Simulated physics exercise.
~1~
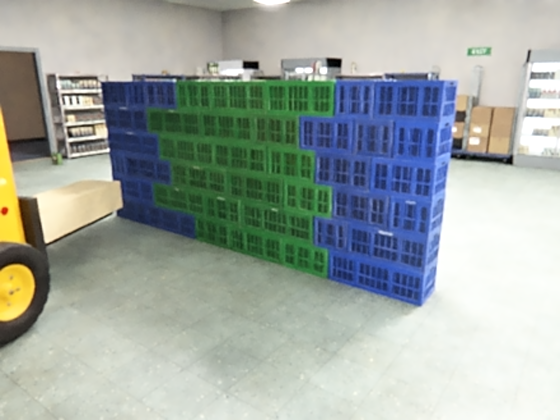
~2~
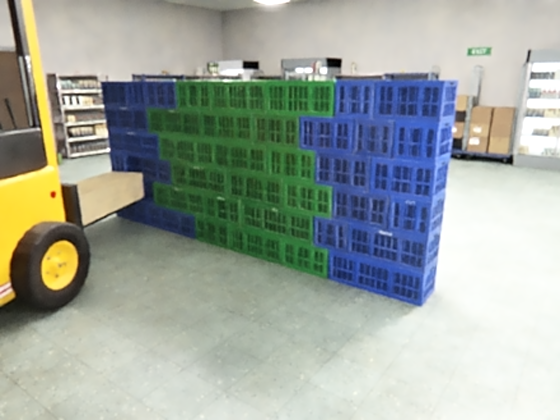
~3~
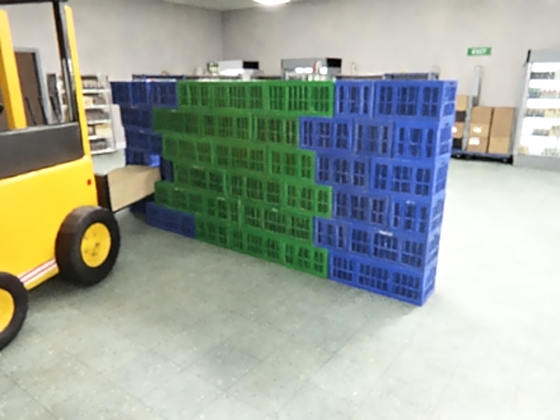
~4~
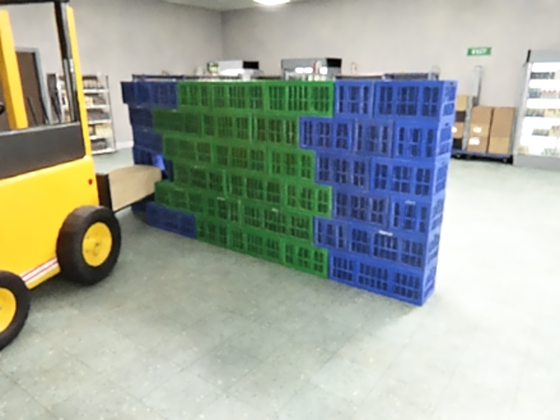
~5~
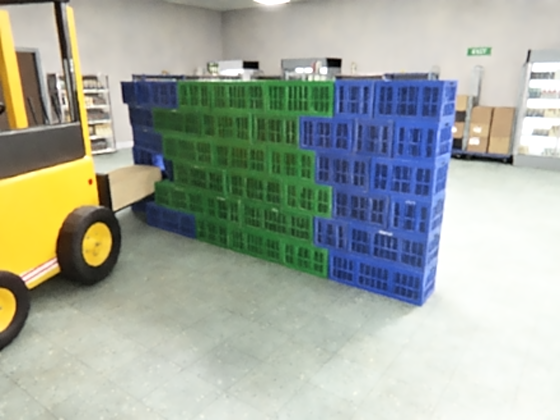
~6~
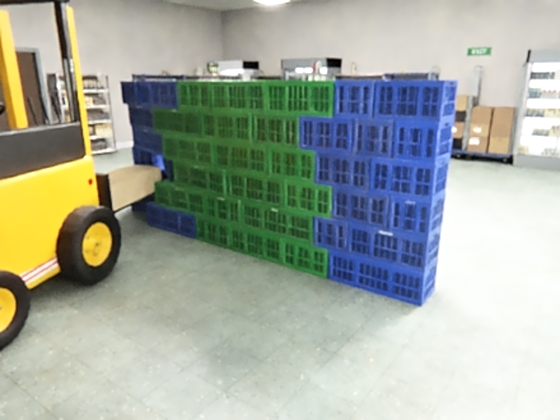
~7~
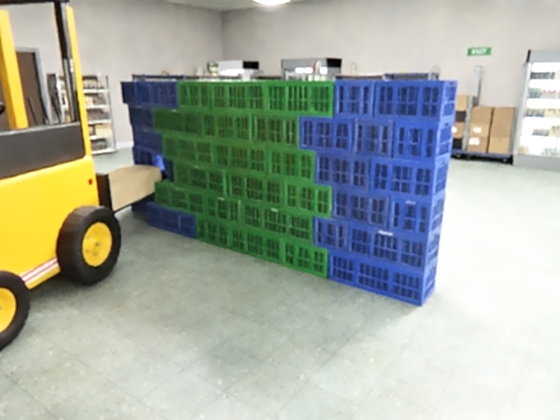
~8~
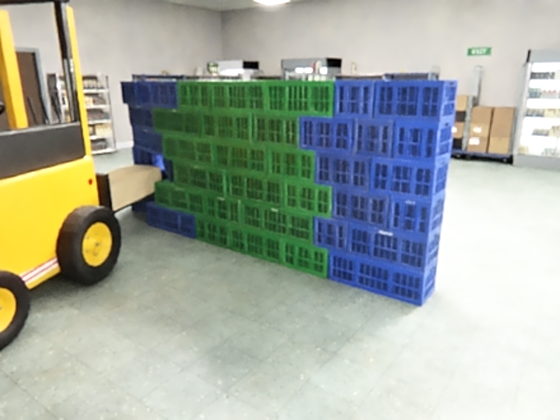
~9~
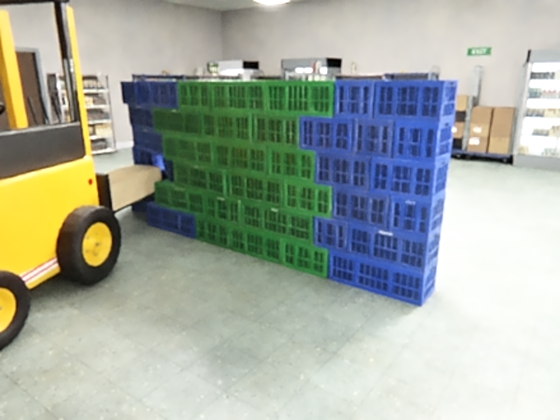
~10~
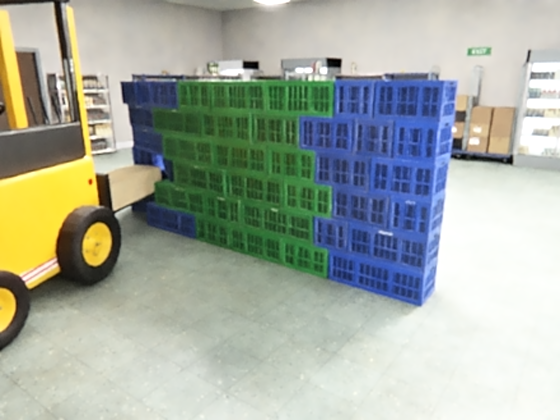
In a storeroom, a yellow forklift pushing a box into a blue and green crate wall, nudging its left end, then stopping, wall still standing.
